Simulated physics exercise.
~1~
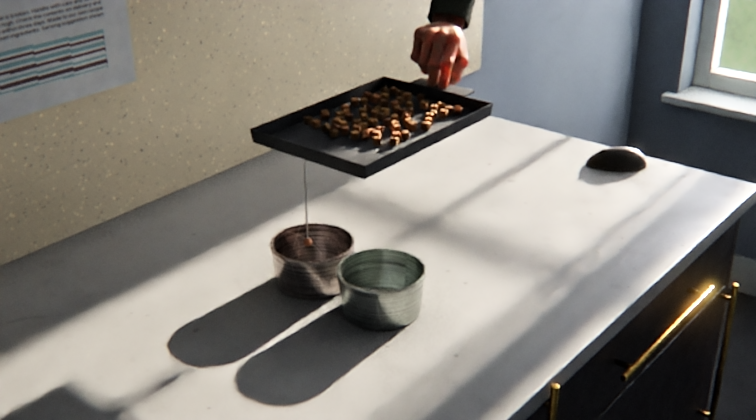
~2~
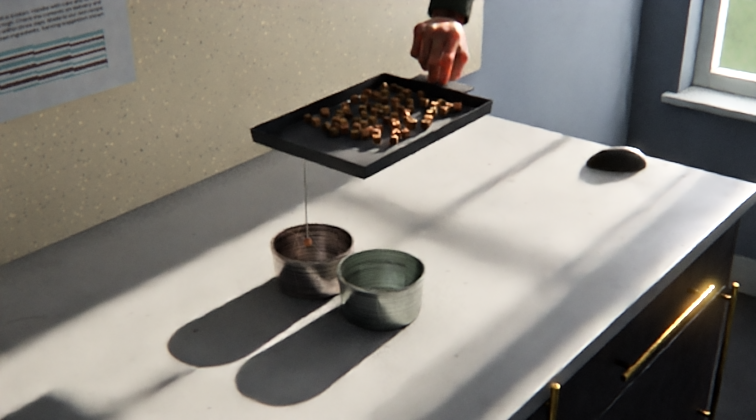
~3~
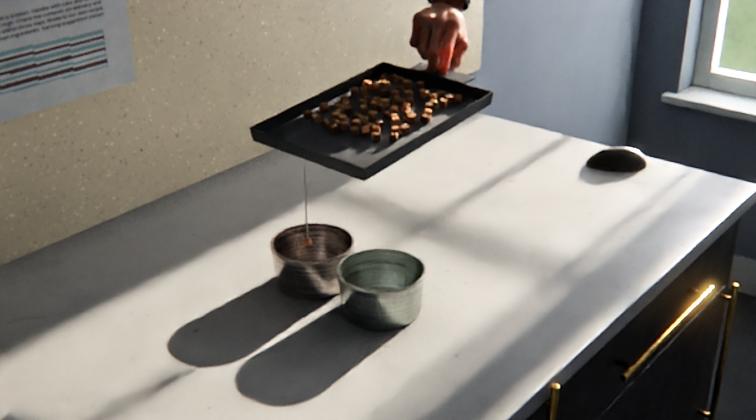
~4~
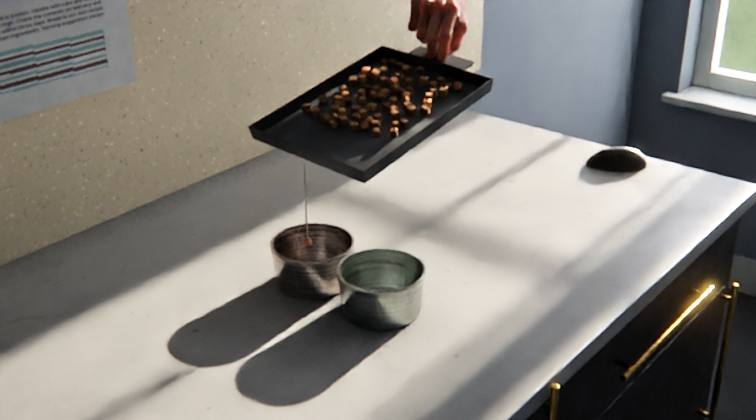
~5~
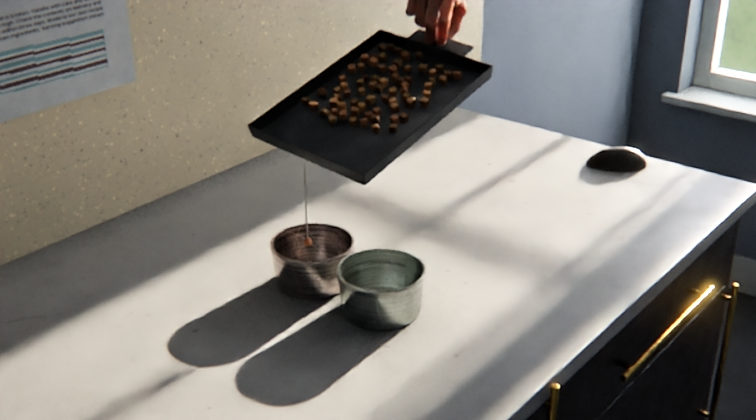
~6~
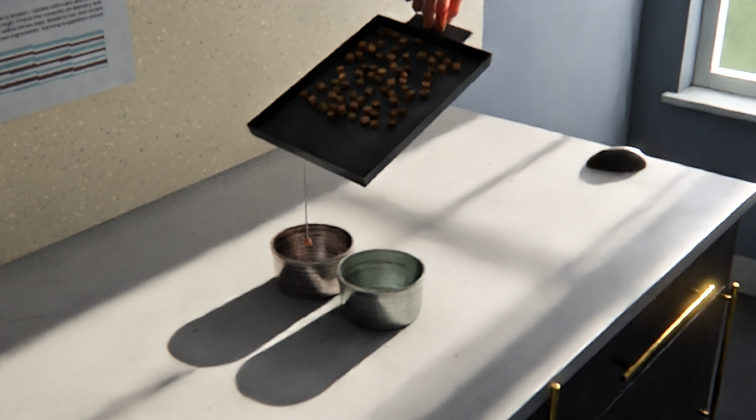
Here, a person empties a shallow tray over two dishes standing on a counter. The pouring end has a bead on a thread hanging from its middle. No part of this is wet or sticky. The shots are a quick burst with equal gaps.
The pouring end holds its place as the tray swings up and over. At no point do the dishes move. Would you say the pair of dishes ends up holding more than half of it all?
I would say no, less than half.
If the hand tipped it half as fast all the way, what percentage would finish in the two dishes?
It would be around 20 per cent.
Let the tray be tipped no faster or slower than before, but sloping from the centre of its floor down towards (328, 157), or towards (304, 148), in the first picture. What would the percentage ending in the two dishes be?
0 % and 0 %.
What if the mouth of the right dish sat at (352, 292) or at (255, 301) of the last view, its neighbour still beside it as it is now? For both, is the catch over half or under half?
A majority, then a minority.
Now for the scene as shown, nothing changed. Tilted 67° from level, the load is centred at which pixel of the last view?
The middle of the pieces sits at roughly (343, 155).
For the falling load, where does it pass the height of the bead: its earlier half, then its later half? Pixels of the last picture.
The first part passes (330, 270); everything after passes (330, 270).
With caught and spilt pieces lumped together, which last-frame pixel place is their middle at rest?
I'd say the middle ends up at about (334, 332).
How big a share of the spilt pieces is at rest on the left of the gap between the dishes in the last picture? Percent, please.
Left share: Close to 80 %.
Soon, tray tipped steeply; nearly all on the tray; a small part in the air.
A while on, tray tipped past a quarter turn; about half on the tray; a small part in the right dish; about half outside both; a stray few in the air.
Towards the end, tray tipped past a quarter turn; about a quarter in the right dish; most outside both.
Finally, tray tipped past a quarter turn; about a quarter in the right dish; none in the left dish; most outside both.
